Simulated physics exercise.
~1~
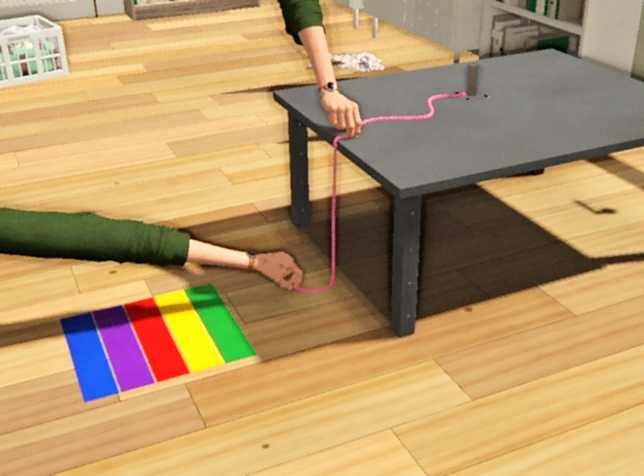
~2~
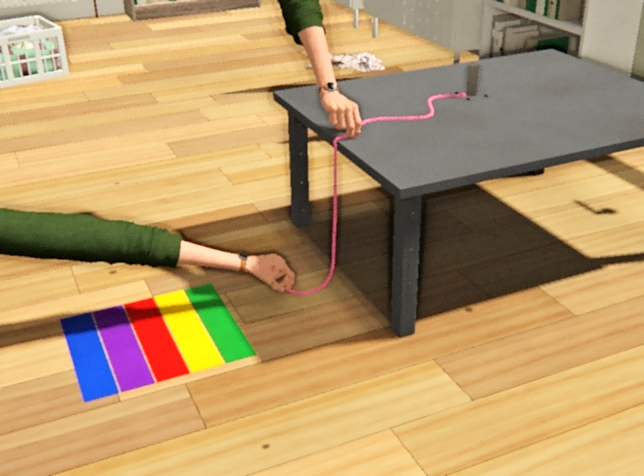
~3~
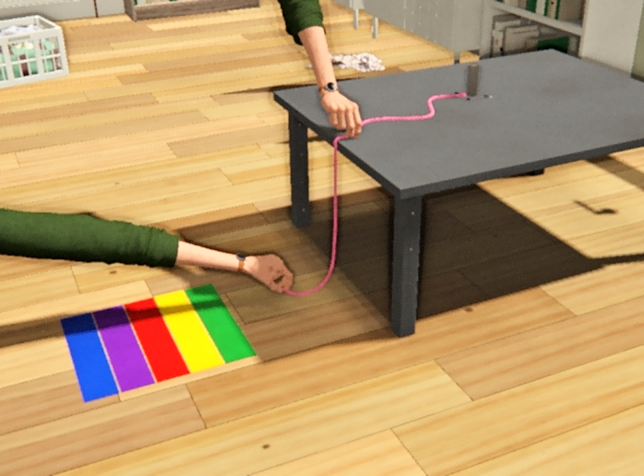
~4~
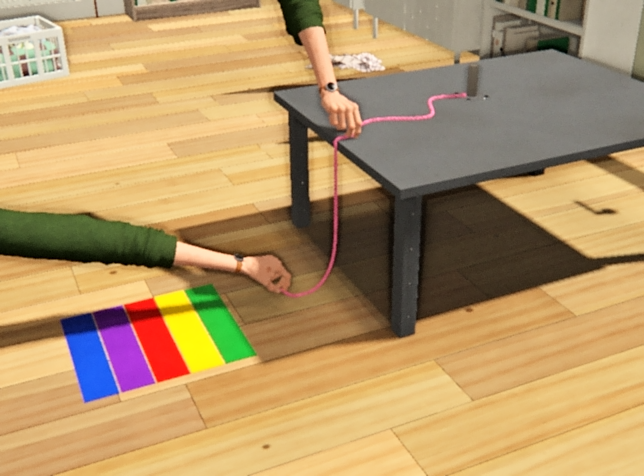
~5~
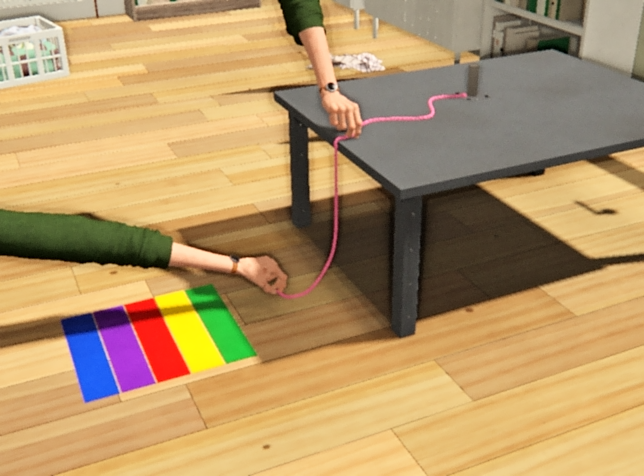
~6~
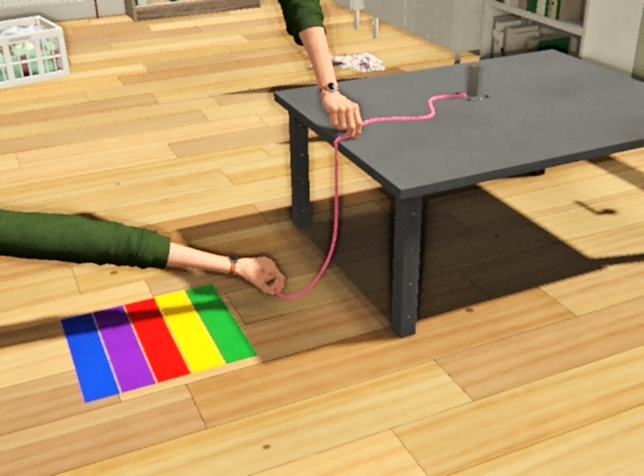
A pink cord runs across a dark grey table and over its edge, seen from above in a room with a pale wooden floor. One green-sleeved hand rests on the cord at the table's edge, while another holds its lower end near blue, purple, red, yellow and green strips at left. The lower hand shifts very slightly left, drawing the hanging cord into a smoother curve.
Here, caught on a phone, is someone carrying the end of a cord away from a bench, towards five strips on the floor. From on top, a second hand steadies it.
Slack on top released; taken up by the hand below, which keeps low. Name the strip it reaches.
The red strip.
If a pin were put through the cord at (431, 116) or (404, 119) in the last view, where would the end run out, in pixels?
The two answers, in sequence: (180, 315) and (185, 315).
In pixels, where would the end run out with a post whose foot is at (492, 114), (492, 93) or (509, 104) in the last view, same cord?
In that order: (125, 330), (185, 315) and (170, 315).
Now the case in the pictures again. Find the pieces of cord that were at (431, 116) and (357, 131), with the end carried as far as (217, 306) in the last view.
One heads to (403, 116) and the other heads to (332, 142).
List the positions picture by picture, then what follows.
The first frame shows end (293, 286); green (232, 344); yellow (200, 353); red (166, 362); purple (132, 371); blue (96, 381).
The second frame shows end (285, 288); cord through (435, 98) (427, 117) (364, 123) (335, 151) (335, 215) (332, 272).
The third frame shows end (283, 289).
The fourth frame shows end (281, 289); cord through (435, 98) (427, 117) (364, 123) (336, 151) (336, 216) (328, 272).
The fifth frame shows end (277, 291).
The sixth frame shows end (275, 291); cord through (436, 98) (428, 117) (364, 123) (336, 151) (336, 216) (321, 273).
Early on, end near (217, 306); over green.
Midway, end near (176, 316); over yellow.
At the end of the slack, end near (152, 322); over red. The red one.
